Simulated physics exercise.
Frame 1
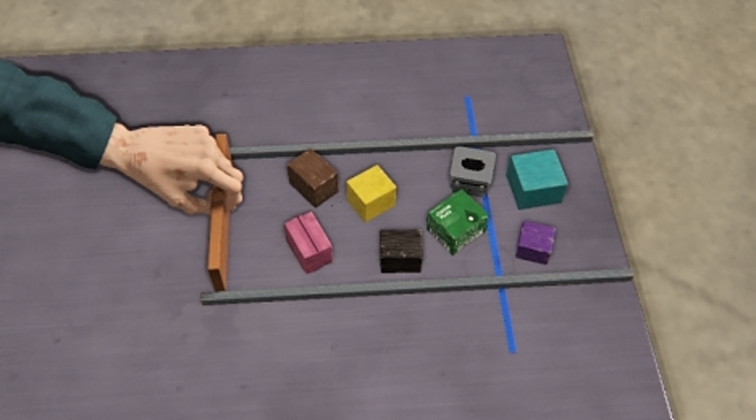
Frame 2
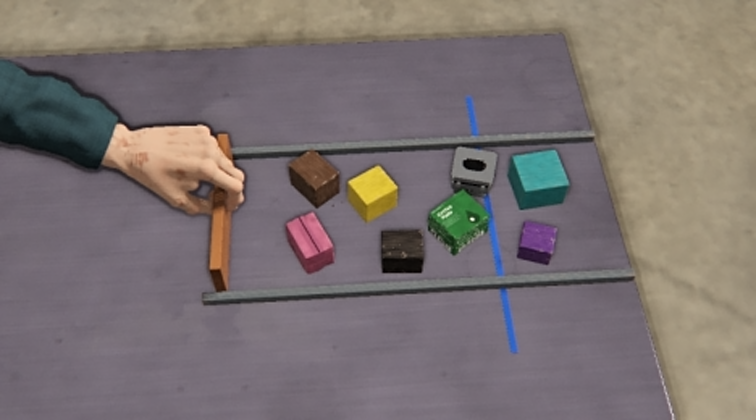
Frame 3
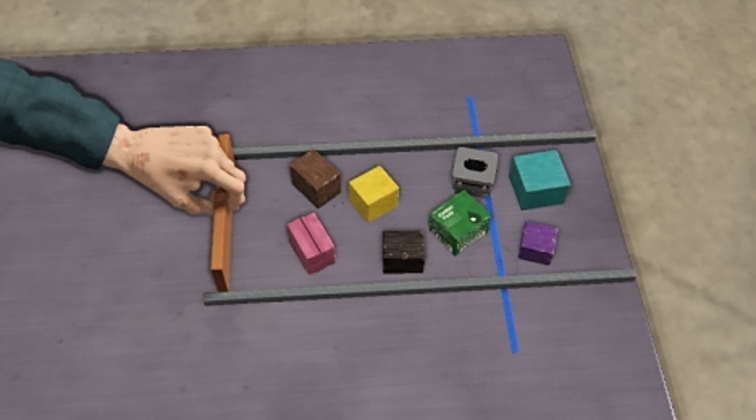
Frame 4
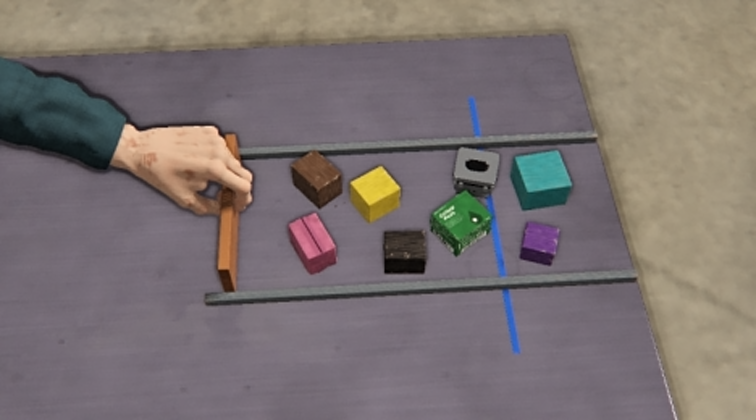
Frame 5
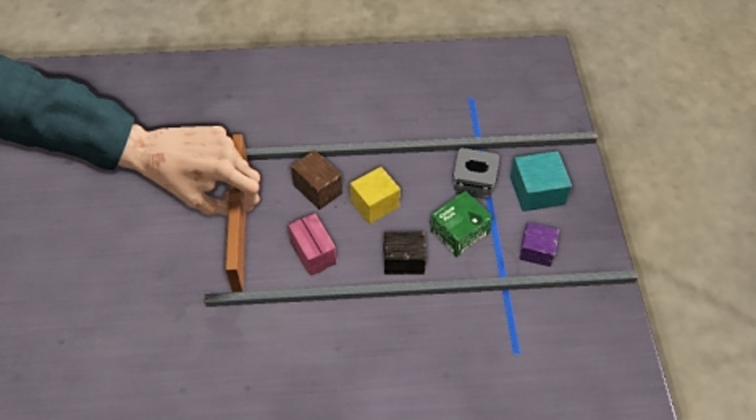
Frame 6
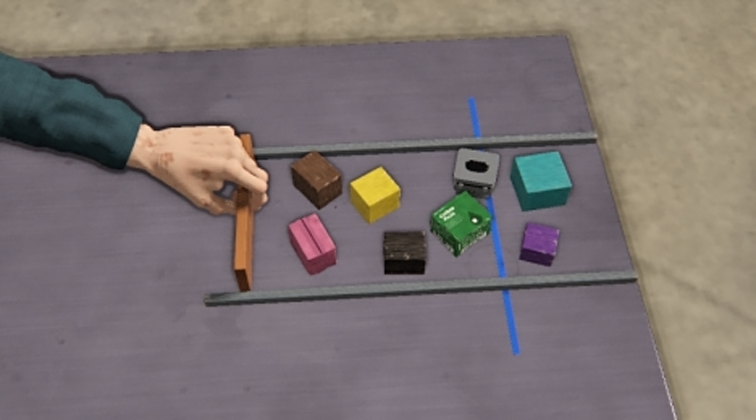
A hand held a wooden board upright at the left end of a channel of scattered colourful blocks, then slid it slightly to the right, while the blocks stayed put without the board touching them.
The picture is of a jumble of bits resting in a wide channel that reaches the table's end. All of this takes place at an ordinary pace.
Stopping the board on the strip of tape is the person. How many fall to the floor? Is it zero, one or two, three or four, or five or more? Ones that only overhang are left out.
Dropped off the end are no pieces at all.
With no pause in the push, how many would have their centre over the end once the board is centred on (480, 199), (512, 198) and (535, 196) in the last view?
In order, that gives 0, then 0, then 2.
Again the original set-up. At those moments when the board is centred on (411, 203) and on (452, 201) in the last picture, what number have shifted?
By the first moment it's 5, by the second it's 8.
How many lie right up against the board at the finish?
2 in contact.
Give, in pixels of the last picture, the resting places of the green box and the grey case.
You'll find the green box at roughly (568, 219) and the grey case at roughly (536, 167).
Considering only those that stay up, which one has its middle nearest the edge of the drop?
Answer: The turquoise block.
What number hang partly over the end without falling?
Looks like 0 of them.
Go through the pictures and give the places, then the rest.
In the first picture, turquoise block (536, 180); purple block (535, 243); grey case (472, 172); board (221, 211); tape (488, 210).
In the second picture, purple block (537, 243); board (222, 211).
In the third picture, grey case (474, 173); green box (460, 223).
In the fourth picture, turquoise block (540, 181); yellow block (375, 195).
In the fifth picture, purple block (539, 245); pink box (313, 245).
In the sixth picture, turquoise block (540, 181); purple block (539, 245); grey case (476, 174); board (245, 211); tape (491, 212).
A little later, none off yet; turquoise block at rest near (540, 181); purple block at rest near (539, 245); grey case at rest near (476, 174).
Next, none off yet; turquoise block shifted a little near (552, 178); purple block shifted about its own width near (562, 252); grey case shifted about its own width near (504, 169).
When it is over, the number that fall off is zero.
